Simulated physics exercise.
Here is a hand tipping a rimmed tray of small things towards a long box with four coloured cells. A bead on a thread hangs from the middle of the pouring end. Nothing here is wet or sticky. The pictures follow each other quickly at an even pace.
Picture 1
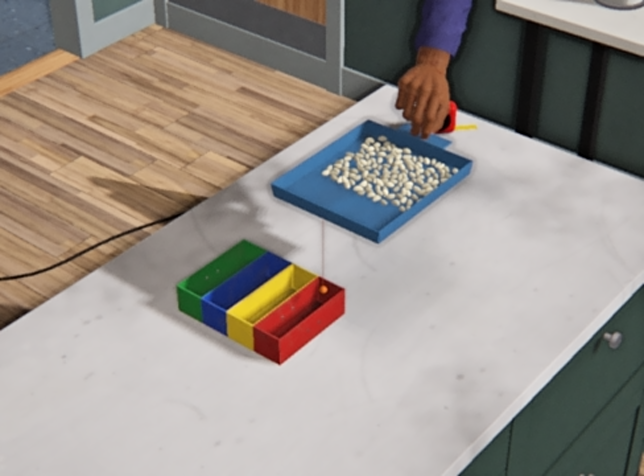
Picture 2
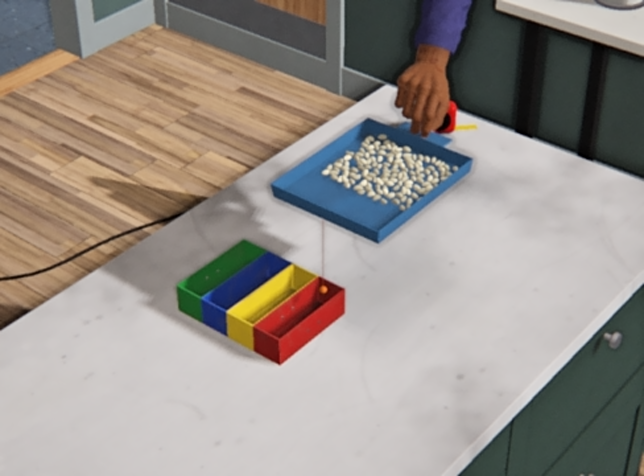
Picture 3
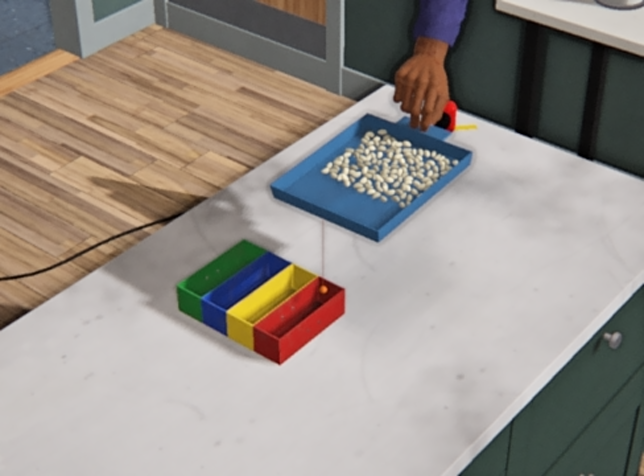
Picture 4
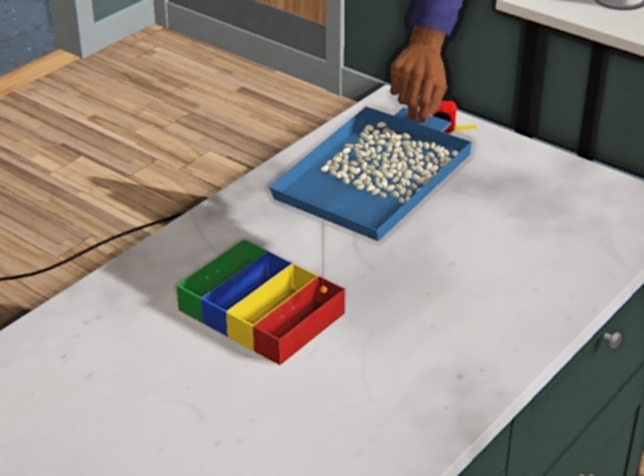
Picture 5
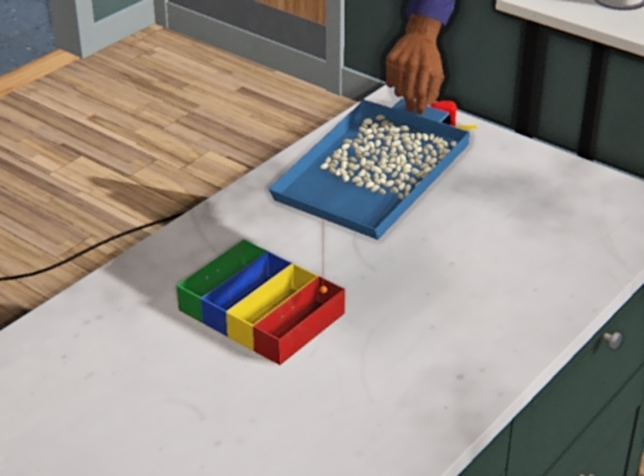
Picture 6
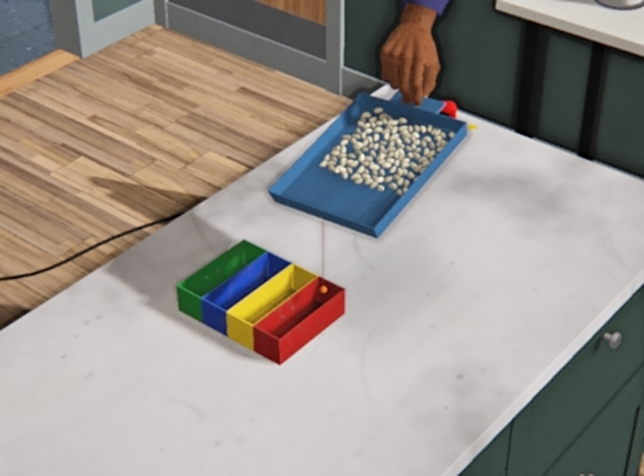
On a pale kitchen counter, a hand gradually tilting a blue tray of white beans behind a box with four coloured cells.
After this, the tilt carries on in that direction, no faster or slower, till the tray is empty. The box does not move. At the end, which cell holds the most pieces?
It favours the yellow compartment.
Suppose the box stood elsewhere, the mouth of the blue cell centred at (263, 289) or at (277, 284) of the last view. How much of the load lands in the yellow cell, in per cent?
In turn 30 and 20 in a hundred.
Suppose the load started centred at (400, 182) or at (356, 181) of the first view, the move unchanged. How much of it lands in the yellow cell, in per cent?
Roughly 50 per cent, and 50 per cent.
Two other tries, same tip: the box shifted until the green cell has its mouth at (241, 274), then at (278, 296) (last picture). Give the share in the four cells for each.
About 90 and 60 per cent.
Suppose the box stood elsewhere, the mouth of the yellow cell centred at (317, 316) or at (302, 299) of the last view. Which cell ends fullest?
At the first place the green one, at the second the blue one.
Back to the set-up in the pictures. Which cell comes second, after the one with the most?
In second place: The blue cell.
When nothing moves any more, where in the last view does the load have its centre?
Near (273, 313).
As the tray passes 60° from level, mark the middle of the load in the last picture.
Around (305, 192).
Just after the last frame, tray tipped steeply; almost all on the tray; just a few falling or outside the box.
A moment on, tray tipped right over; the larger part on the tray; about a tenth in the yellow cell; about a tenth in the blue cell; just a few in the red cell; just a few falling or outside the box.
Further on, tray tipped past a quarter turn; roughly half in the yellow cell; roughly a quarter in the blue cell; about a tenth in the red cell; about a tenth falling or outside the box.
When it is over, tray tipped past a quarter turn; roughly half in the yellow cell; roughly a quarter in the blue cell; about a tenth in the red cell; not one in the green cell; about a tenth outside the box.
